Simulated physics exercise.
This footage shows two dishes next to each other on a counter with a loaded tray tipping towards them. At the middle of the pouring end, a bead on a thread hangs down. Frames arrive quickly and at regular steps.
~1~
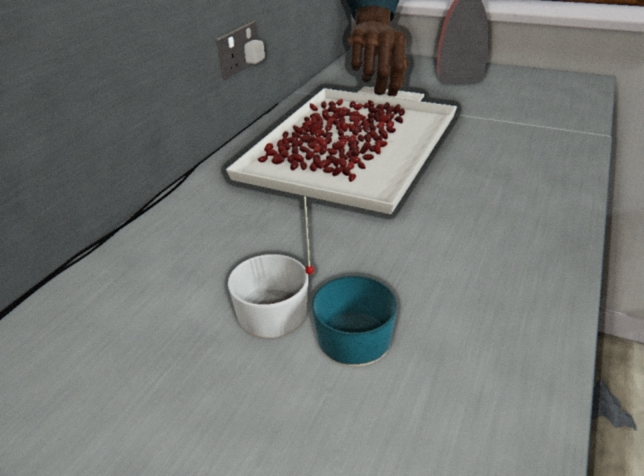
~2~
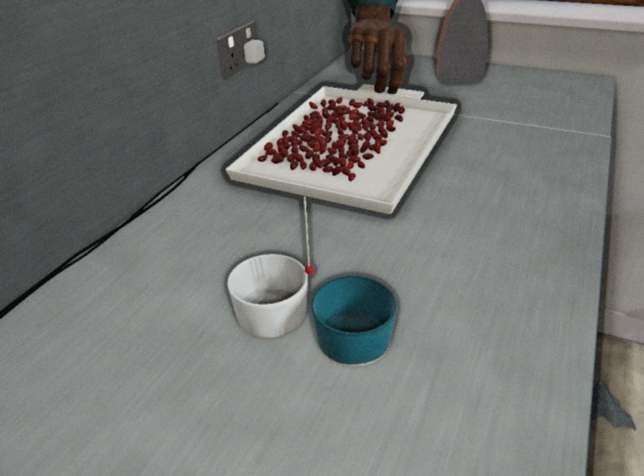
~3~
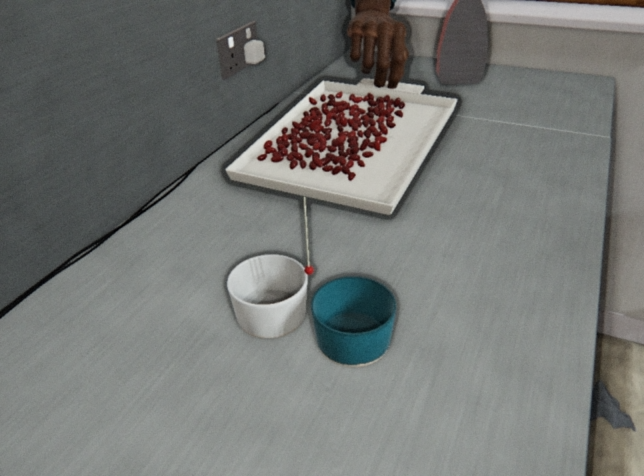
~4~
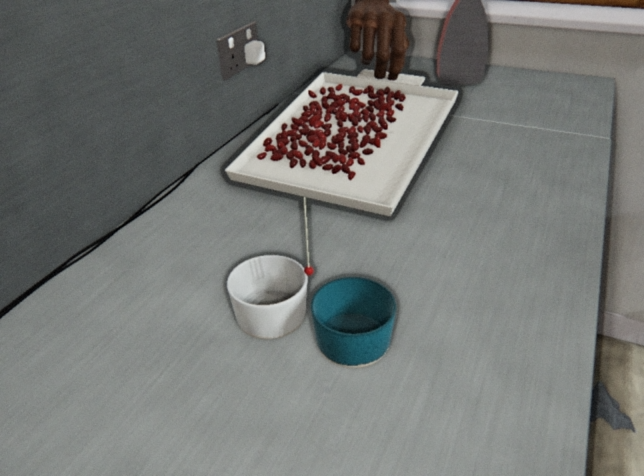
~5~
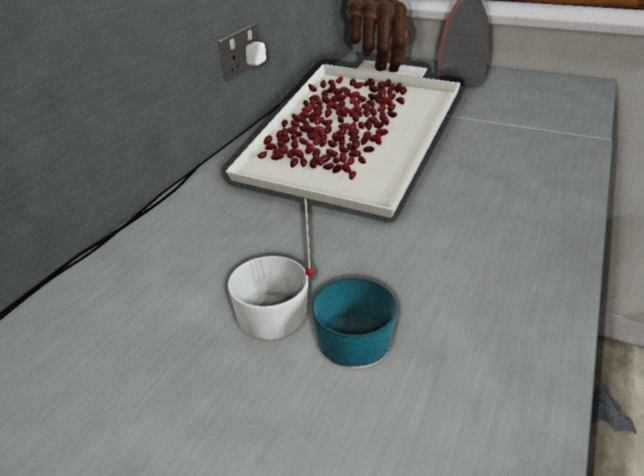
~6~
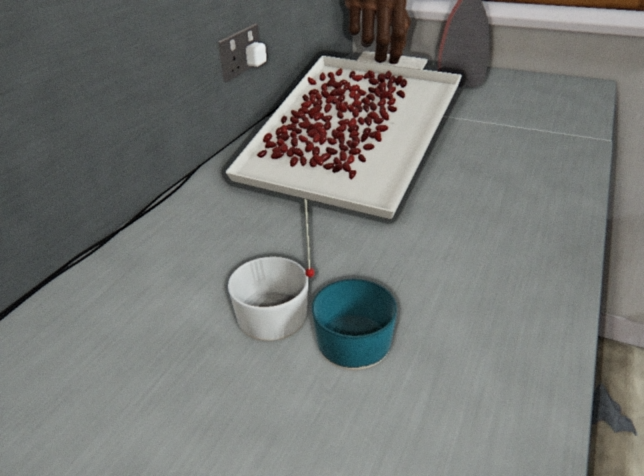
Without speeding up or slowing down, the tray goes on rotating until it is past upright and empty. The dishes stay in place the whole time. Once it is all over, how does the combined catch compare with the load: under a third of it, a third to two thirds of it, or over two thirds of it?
The share caught will be moderate, a third to two thirds of the load.
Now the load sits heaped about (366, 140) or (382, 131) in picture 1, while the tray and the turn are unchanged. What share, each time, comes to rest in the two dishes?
First case: Around 50 %; second case: Around 60 %.
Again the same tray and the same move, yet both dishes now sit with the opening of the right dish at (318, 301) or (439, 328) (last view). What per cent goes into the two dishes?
Respectively 50 % and 30 %.
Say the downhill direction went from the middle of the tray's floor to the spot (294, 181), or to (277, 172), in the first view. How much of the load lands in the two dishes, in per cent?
60 per cent, then 60 per cent.
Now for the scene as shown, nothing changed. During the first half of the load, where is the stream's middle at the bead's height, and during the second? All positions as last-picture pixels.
I'd say close to (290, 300) at first and close to (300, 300) later on.
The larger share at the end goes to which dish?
Winner noted as the right of the two.
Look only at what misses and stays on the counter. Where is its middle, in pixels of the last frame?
Approximate centre, last frame: (278, 377).
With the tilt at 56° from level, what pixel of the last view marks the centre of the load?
I'd mark the middle close to (316, 155).
Soon after the last picture, tray tipped steeply; nearly all on the tray; a stray few outside both; a stray few in the air.
A little later, tray tipped right over; nearly all on the tray; a stray few in the right dish; a stray few outside both.
Later still, tray tipped past a quarter turn; about a third in the right dish; about a quarter in the left dish; about half outside both.
At rest, tray tipped past a quarter turn; about a third in the right dish; about a quarter in the left dish; about half outside both.
